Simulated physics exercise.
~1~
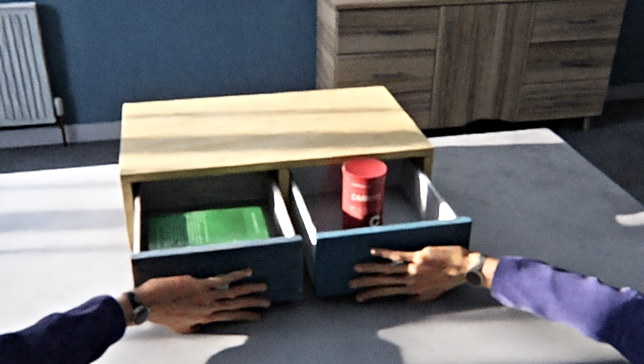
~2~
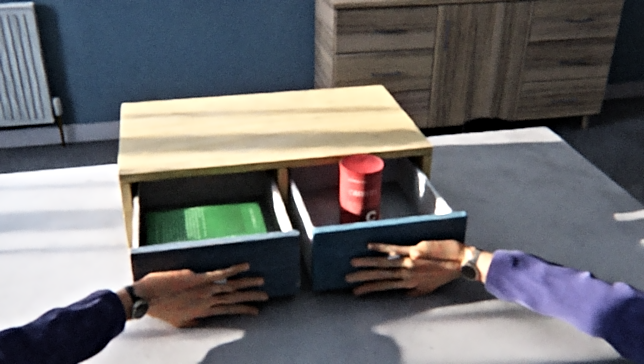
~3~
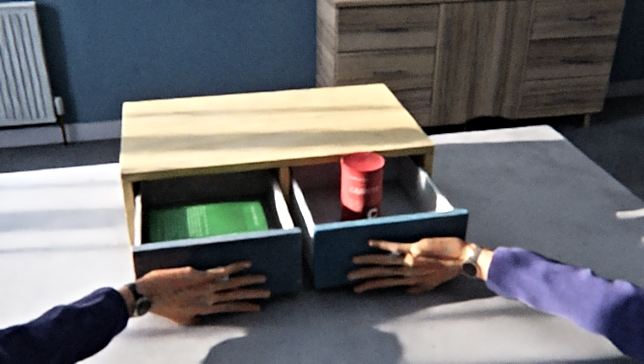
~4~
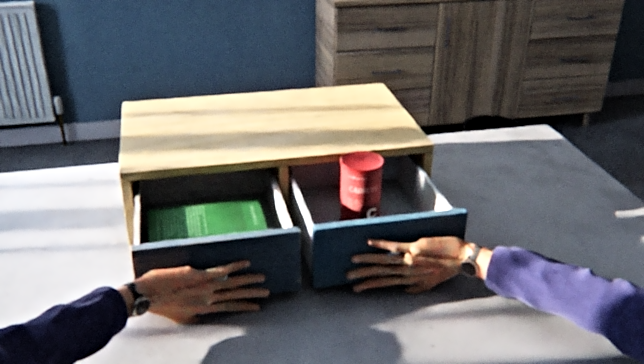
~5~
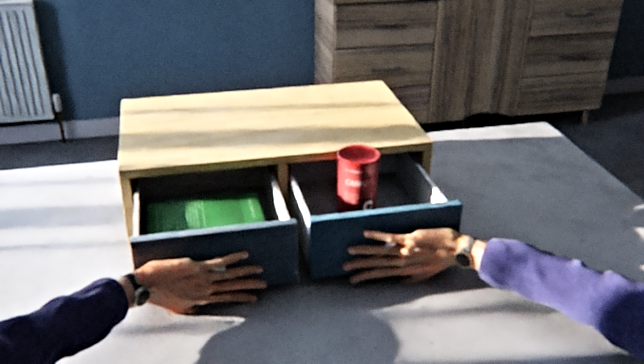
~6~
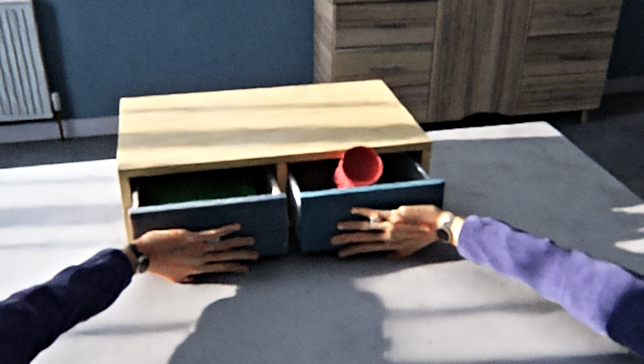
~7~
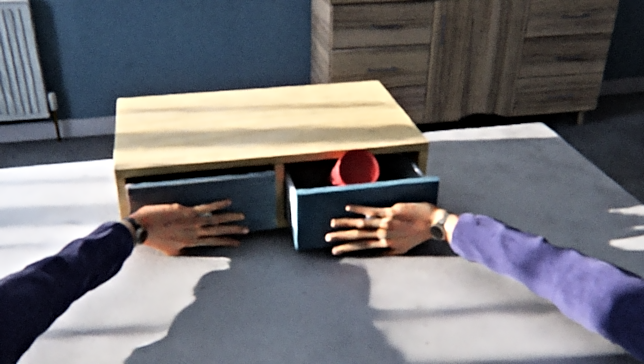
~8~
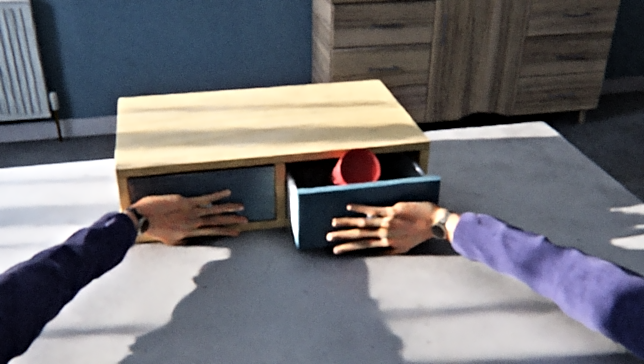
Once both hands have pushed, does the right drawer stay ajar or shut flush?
The right drawer stays ajar, with the red pot leaning inside it, while the left drawer shuts flush.
